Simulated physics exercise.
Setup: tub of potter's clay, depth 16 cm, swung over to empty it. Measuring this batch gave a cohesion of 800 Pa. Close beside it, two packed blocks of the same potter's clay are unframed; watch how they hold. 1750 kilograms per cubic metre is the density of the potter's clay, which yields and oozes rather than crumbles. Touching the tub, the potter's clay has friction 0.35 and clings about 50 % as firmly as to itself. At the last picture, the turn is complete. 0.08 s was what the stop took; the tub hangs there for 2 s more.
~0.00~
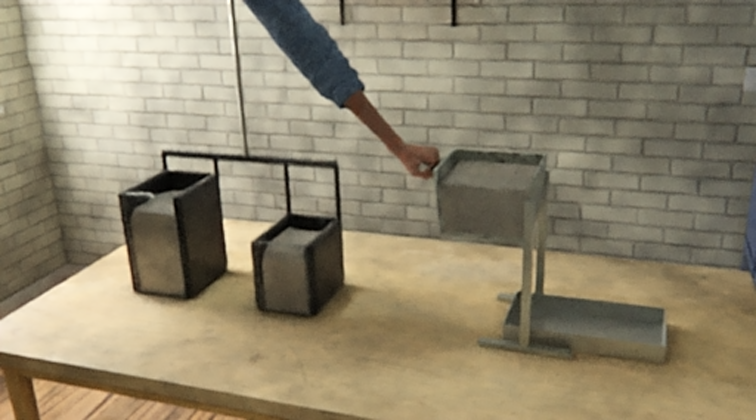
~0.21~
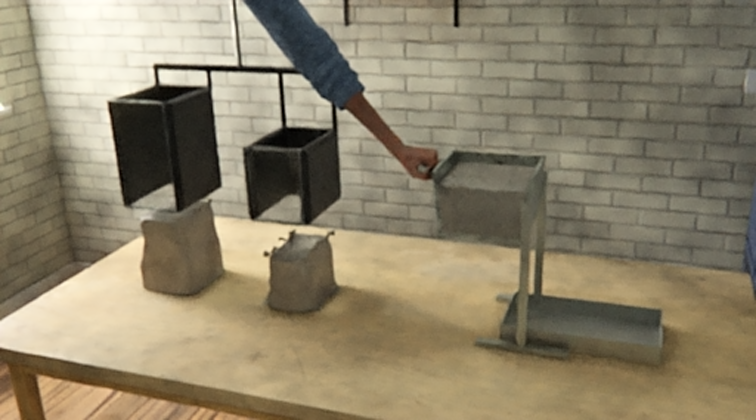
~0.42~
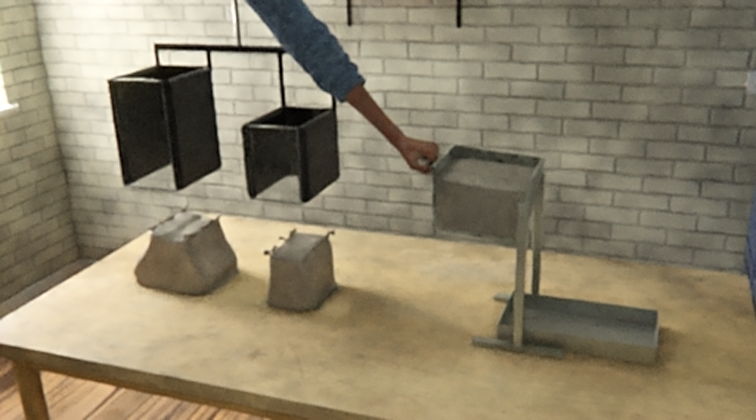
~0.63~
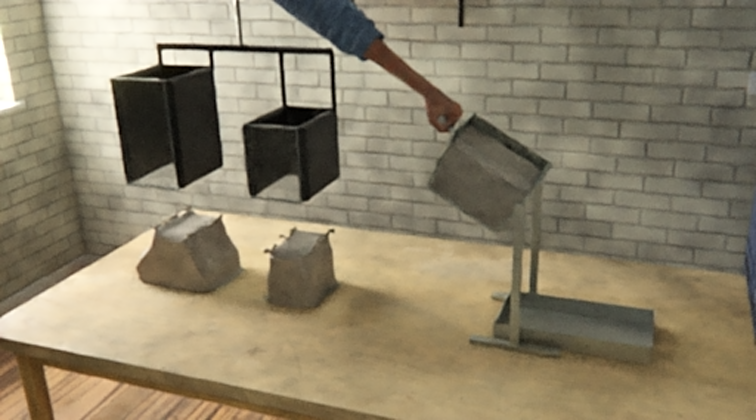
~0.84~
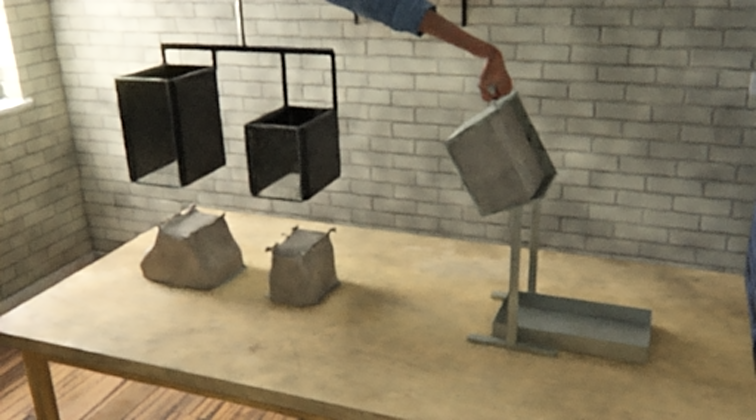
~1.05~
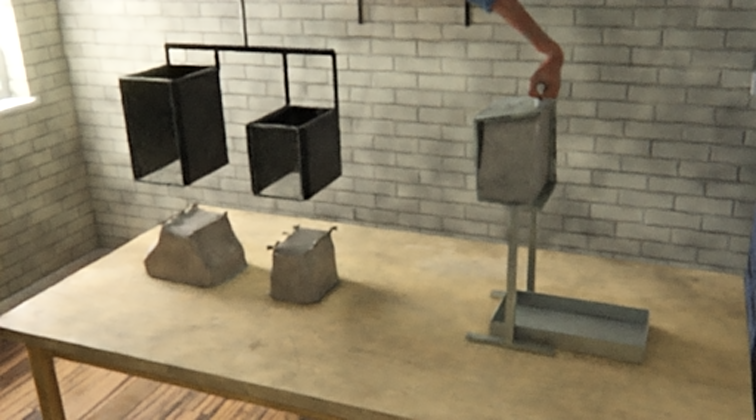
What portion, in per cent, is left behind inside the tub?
The portion left inside is around 39 %.
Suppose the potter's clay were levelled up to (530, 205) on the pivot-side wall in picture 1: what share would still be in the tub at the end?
Around 45 per cent.
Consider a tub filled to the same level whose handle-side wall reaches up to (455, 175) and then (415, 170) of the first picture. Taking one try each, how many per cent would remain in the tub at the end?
Remaining, try 1: Approx. 100 %; try 2: Approx. 30 %.
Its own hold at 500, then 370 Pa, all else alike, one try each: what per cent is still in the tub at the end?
The answers, in order, are 45 % and 40 %.
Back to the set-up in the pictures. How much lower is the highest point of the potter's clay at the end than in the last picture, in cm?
About 11 cm.
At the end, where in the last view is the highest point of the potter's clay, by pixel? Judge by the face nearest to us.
I'd say it peaks at roughly (501, 162) in the last picture.
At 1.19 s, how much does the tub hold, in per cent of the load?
Some 95 per cent.
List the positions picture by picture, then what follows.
The first frame shows handle-side rim at (437, 172), tilt 0 degrees; highest point of the potter's clay at (503, 188); test blocks 27 cm, 18 cm high (left to right).
The second frame shows handle-side rim at (435, 173), tilt 0 degrees; highest point of the potter's clay at (501, 189); test blocks 25 cm, 18 cm high (left to right).
The third frame shows handle-side rim at (435, 168), tilt 4 degrees; highest point of the potter's clay at (441, 180); test blocks 19 cm, 18 cm high (left to right).
The fourth frame shows handle-side rim at (455, 134), tilt 30 degrees; highest point of the potter's clay at (451, 147); test blocks 19 cm, 17 cm high (left to right).
The fifth frame shows handle-side rim at (499, 112), tilt 61 degrees; highest point of the potter's clay at (487, 122); test blocks 19 cm, 17 cm high (left to right).
The sixth frame shows handle-side rim at (540, 115), tilt 86 degrees; highest point of the potter's clay at (528, 123); test blocks 19 cm, 17 cm high (left to right).
By 1.19 s, the tub is at 87 degrees and holds 96 %.
By 1.36 s, the tub is at 87 degrees and holds 69 %.
By 1.53 s, the tub is at 87 degrees and holds 42 %.
By 1.70 s, the tub is at 87 degrees and holds 39 %.
By 3.05 s, at the end, the tub is at 87 degrees and holds 39 %.
